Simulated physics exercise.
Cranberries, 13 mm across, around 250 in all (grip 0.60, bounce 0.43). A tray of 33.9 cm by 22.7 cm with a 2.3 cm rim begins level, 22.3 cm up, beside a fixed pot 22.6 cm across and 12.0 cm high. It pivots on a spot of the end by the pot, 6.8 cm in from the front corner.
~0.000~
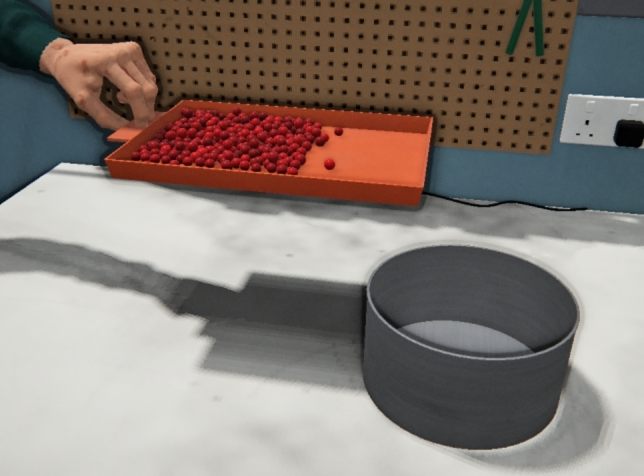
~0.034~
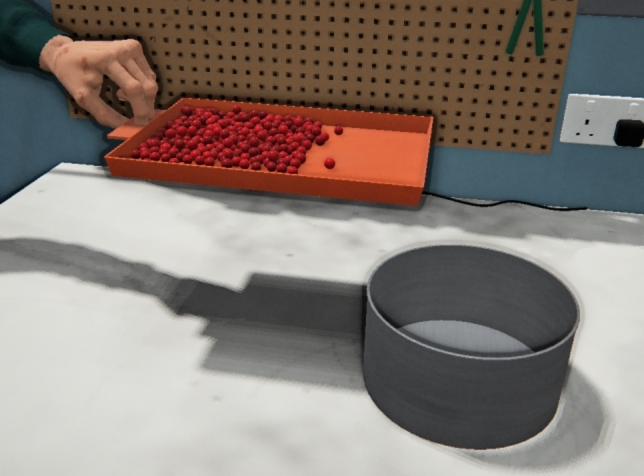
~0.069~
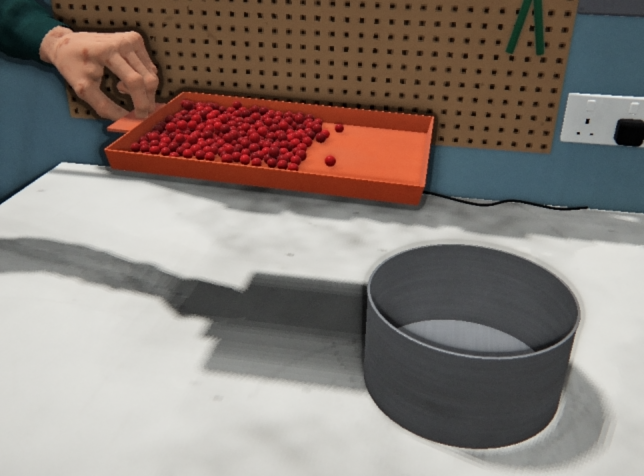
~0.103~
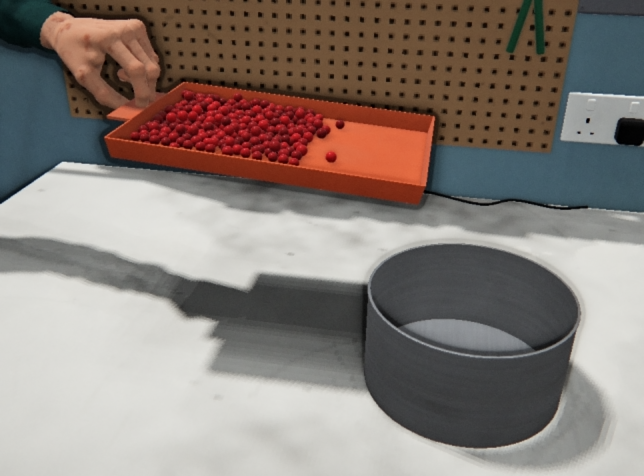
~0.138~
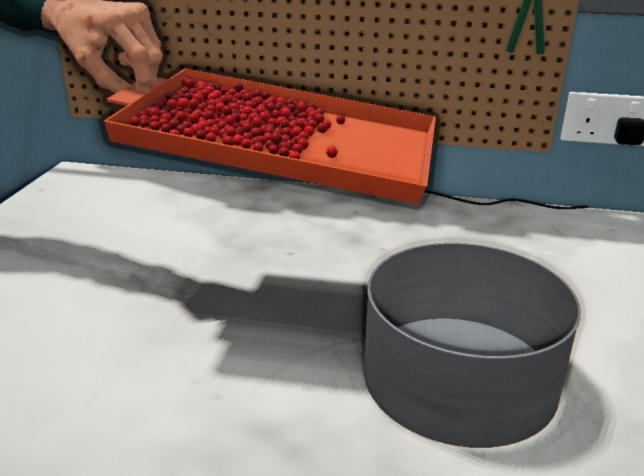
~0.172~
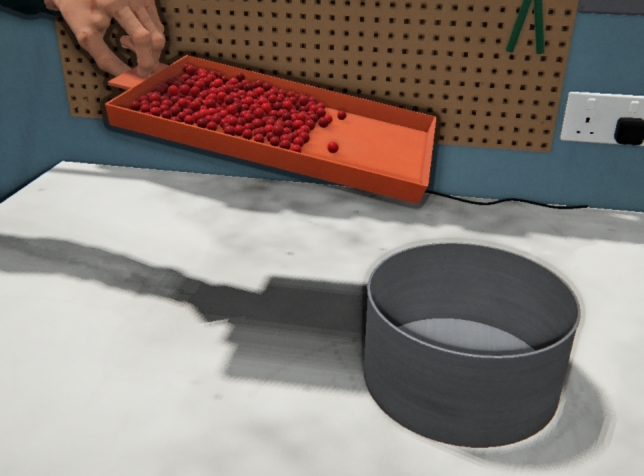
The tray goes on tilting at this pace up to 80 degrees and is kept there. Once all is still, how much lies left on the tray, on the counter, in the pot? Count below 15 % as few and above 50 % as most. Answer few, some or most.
Left on the tray: Some; on the counter: Some; in the pot: Some.
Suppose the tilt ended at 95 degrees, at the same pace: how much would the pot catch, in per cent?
In that case some 45 per cent.
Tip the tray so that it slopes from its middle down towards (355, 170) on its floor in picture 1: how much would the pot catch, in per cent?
About 65 per cent.
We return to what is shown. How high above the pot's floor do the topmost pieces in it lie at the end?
About 2.0 cm.
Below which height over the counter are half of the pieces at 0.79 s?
About 24 cm.
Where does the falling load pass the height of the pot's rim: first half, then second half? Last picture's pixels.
At about (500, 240), then at (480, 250).
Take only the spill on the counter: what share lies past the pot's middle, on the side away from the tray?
Roughly 90 per cent.
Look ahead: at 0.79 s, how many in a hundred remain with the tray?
About 80 per cent.
Then, at 0.54 s, tilt 44 degrees; the tray holds 100 %, the pot 0 %.
Then, at 0.79 s, tilt 67 degrees; the tray holds 80 %, the pot 0 %.
After 1.14 s, tilt 80 degrees; the tray holds 35 %, the pot 25 %.
By 2.0 s all is still; tray 30 %, counter 40 %, pot 30 %.
